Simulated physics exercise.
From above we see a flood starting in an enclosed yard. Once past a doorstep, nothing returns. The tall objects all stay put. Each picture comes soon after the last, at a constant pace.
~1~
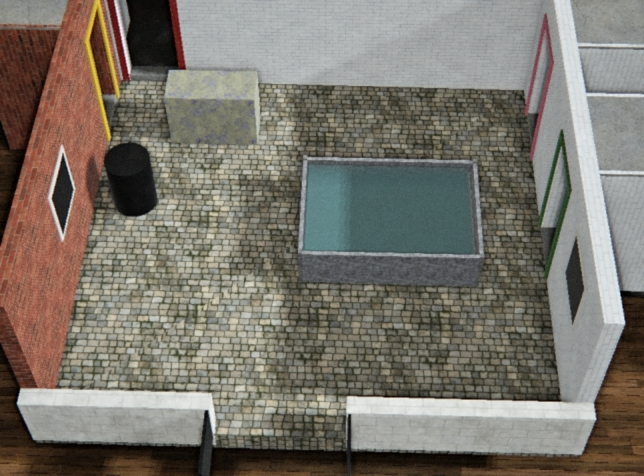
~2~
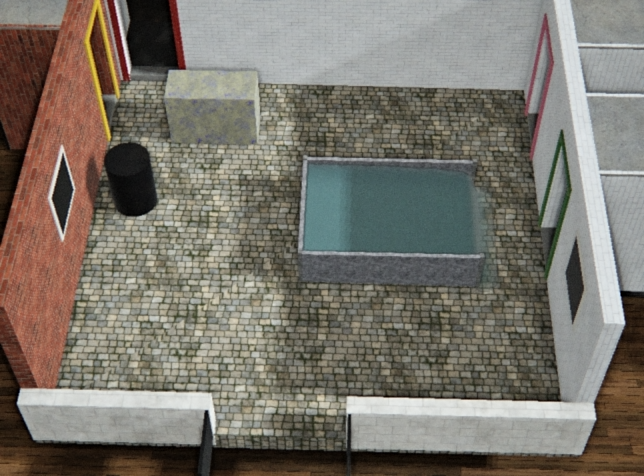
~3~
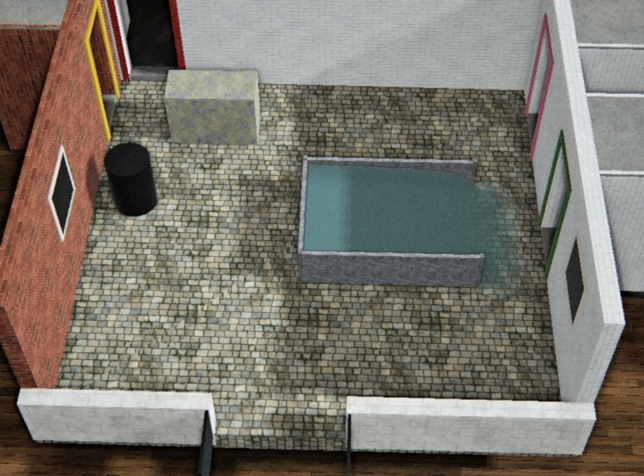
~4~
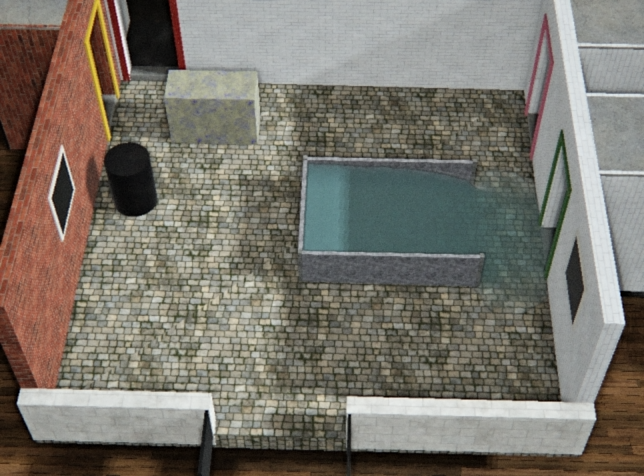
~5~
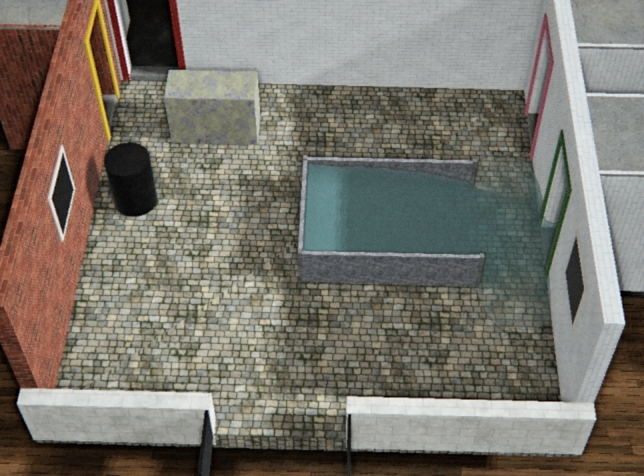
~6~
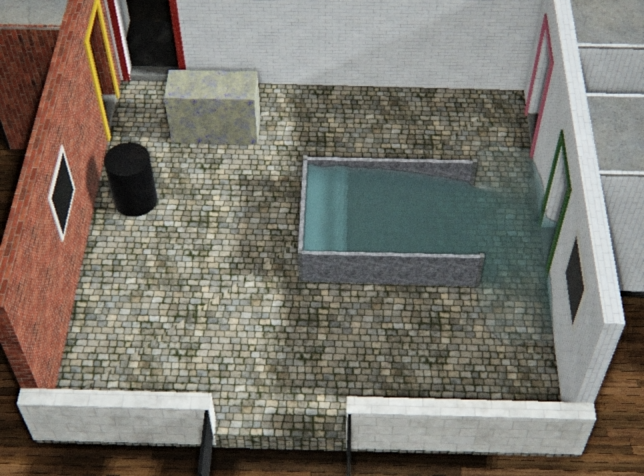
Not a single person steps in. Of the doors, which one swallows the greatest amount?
The green door swallows the most.
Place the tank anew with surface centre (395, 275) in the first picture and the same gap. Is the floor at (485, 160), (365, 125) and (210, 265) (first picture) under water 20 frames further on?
In the order given: Wetted, not reached and not reached.
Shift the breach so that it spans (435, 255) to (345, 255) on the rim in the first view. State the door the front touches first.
Answer: The one in green.
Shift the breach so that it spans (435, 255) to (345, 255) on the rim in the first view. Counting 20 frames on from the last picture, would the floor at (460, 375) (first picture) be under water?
Looks like it'd be swamped there.
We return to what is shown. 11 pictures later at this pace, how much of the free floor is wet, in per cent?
I'd put it at roughly 20 per cent.
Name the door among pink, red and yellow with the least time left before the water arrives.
First comes the pink one.
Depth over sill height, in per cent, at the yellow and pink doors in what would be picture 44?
The first sits near 70 in a hundred and the second near 120 in a hundred.
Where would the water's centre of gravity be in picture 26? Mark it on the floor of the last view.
The spot I would choose is (449, 231).
A moment on, water covers 15 % of the floor; pink door wet at the sill, nothing in, red door not reached, green door a lot in, yellow door not reached.
Next, water covers 20 % of the floor; pink door a trickle in, red door not reached, green door a lot in, yellow door not reached.
Then, water covers 35 % of the floor; pink door a trickle in, red door not reached, green door a lot in, yellow door not reached.
Later, water covers 75 % of the floor; pink door some in, red door wet at the sill, nothing in, green door a lot in, yellow door wet at the sill, nothing in.
In the end, water covers 95 % of the floor; pink door some in, red door wet at the sill, nothing in, green door a lot in, yellow door wet at the sill, nothing in; the green door has let in the most.
